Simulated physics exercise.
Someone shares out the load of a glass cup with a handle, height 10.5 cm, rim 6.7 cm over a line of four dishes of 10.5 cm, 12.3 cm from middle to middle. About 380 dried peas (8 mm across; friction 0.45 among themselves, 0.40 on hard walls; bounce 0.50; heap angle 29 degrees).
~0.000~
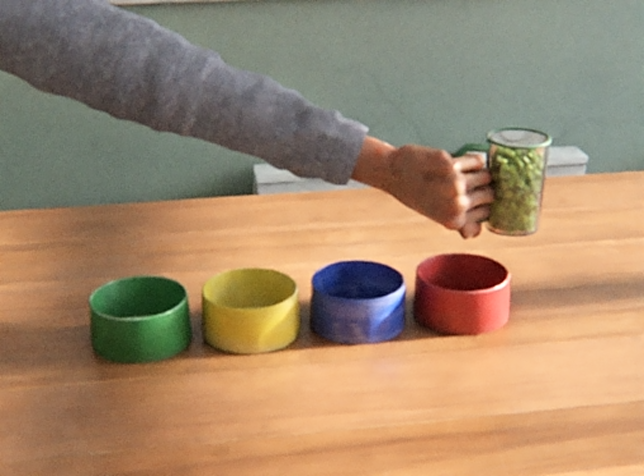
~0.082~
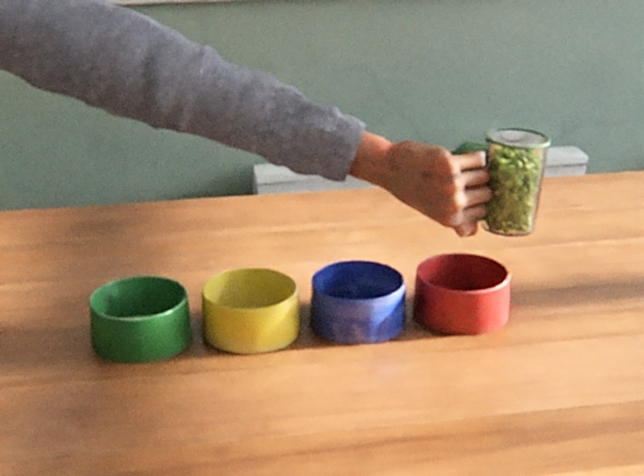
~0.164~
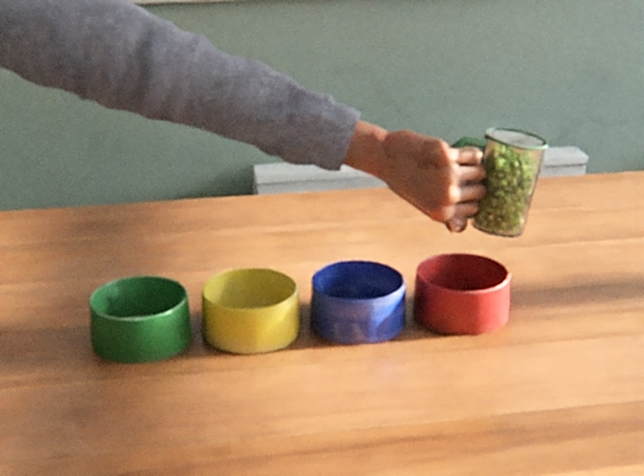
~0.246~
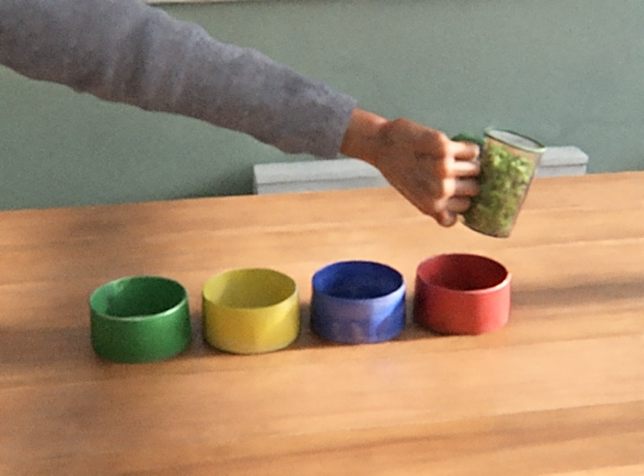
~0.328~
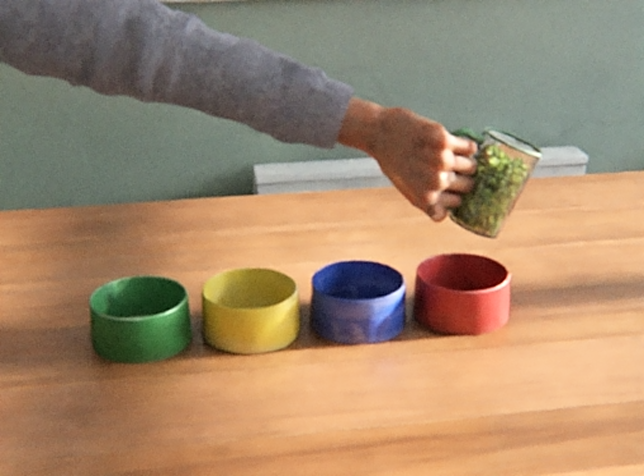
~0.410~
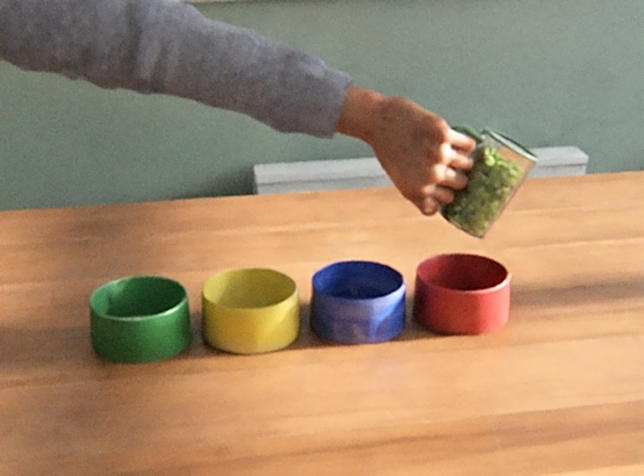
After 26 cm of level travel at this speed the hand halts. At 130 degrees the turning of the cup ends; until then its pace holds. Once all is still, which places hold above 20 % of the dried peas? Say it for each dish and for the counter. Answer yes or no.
Red: Yes, blue: No, green: No, yellow: No, counter: No.
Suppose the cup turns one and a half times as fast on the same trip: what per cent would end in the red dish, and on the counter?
Then: Red 100, counter 0.
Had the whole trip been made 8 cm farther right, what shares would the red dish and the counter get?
Red 40; counter 60.
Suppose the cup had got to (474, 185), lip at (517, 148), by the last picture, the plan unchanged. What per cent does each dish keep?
Red 0; blue 100; green 0; yellow 0.
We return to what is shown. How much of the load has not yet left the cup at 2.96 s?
Some 0 per cent of the load.
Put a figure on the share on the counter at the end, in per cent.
Some 10 per cent.
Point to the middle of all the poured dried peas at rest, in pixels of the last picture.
At about (456, 300).
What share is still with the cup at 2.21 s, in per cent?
Roughly 0 per cent.
Then, at 1.49 s, tilt 119 degrees; cup holds 65 %, red 30 %.
Then, at 2.21 s, tilt 130 degrees; cup holds 0 %, red 90 %.
After 2.96 s, tilt 130 degrees; cup holds 0 %, red 90 %.
At rest (3.3 s), red 90 %, blue 0 %, green 0 %, yellow 0 %, counter 10 %.
